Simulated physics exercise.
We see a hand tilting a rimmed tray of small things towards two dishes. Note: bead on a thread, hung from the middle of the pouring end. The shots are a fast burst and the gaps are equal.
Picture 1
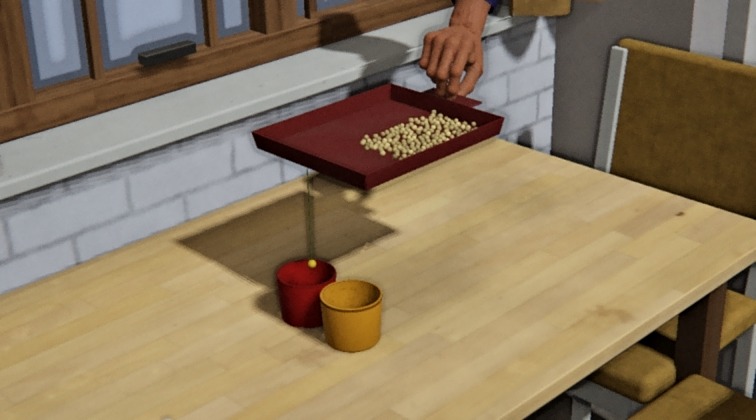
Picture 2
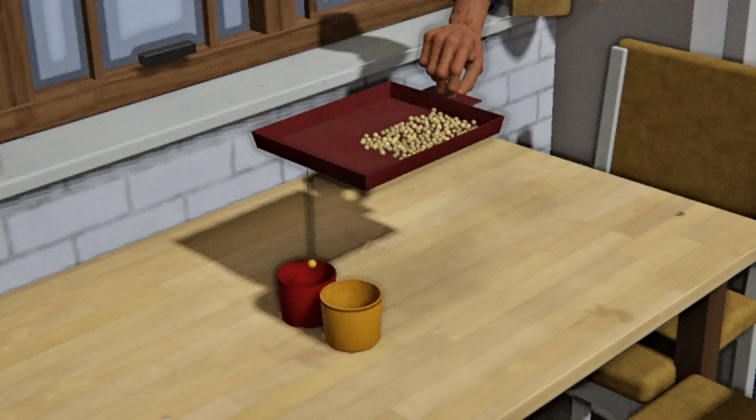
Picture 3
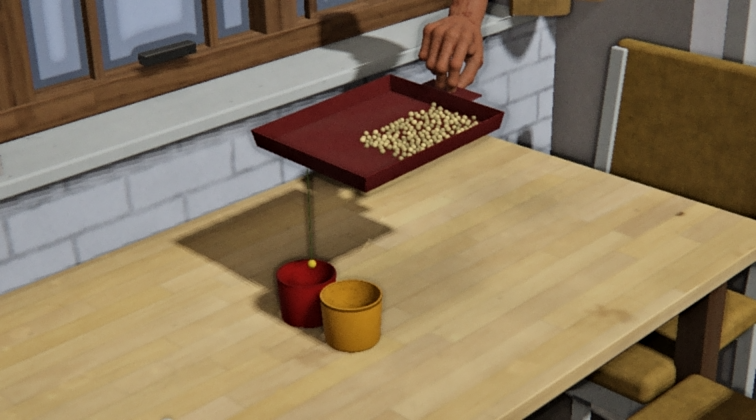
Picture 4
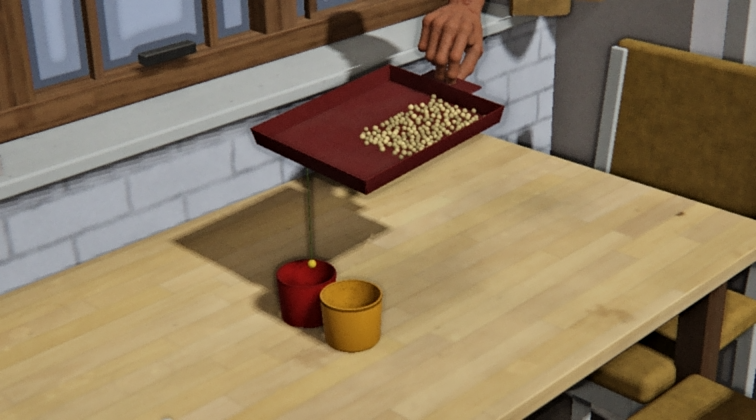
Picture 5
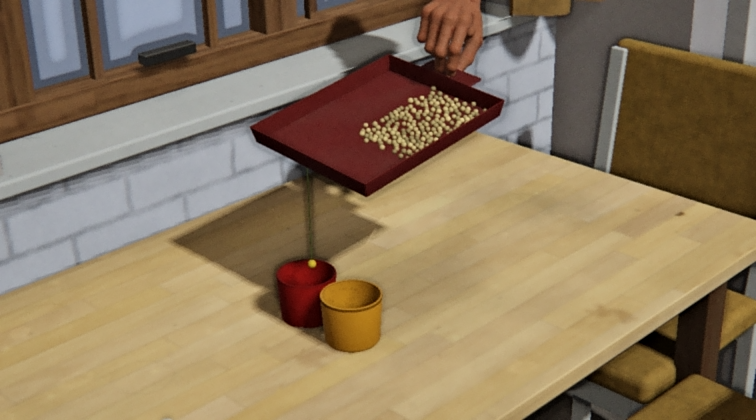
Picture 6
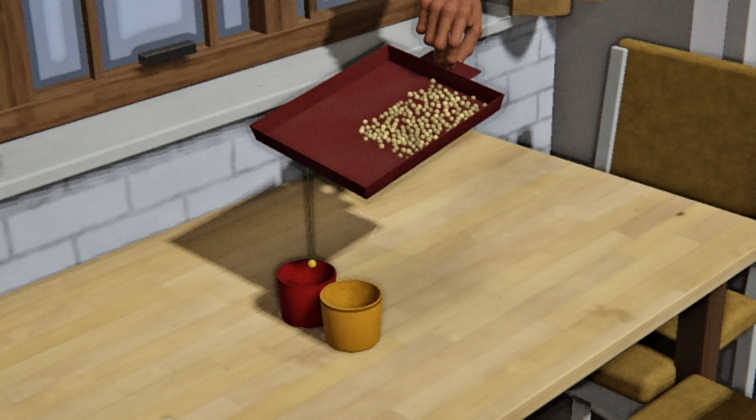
A hand slowly tilted a dark red tray of pale beans above a red cup and an orange cup on a wooden table, raising its far side while the beans stayed bunched near the right.
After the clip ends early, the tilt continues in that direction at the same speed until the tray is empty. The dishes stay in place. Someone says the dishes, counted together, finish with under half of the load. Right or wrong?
Wrong, they hold over half.
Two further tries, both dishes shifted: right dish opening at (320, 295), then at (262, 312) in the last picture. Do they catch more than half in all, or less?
First place: Short of half; second place: Short of half.
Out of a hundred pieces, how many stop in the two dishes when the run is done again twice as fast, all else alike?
Around 50 percent.
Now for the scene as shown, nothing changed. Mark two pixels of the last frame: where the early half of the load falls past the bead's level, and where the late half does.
First half (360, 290); second half (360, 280).
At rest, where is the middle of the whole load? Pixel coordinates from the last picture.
I'd put the middle somewhere around (354, 337).
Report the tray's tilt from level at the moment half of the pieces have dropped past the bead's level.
Roughly 100 degrees of turn.
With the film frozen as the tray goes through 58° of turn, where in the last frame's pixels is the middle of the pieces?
Mark it at roughly (372, 178) in the final frame.
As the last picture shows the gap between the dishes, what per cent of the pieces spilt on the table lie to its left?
Estimate: About 40 per cent.
Soon after the last picture, tray tipped steeply; nearly all on the tray; a stray few outside both; a stray few in the air.
A little later, tray tipped right over; about half on the tray; about a quarter in the right dish; a small part outside both; about a third in the air.
Later still, tray tipped past a quarter turn; most in the right dish; about a quarter outside both.
At rest, tray tipped past a quarter turn; most in the right dish; none in the left dish; about a quarter outside both.
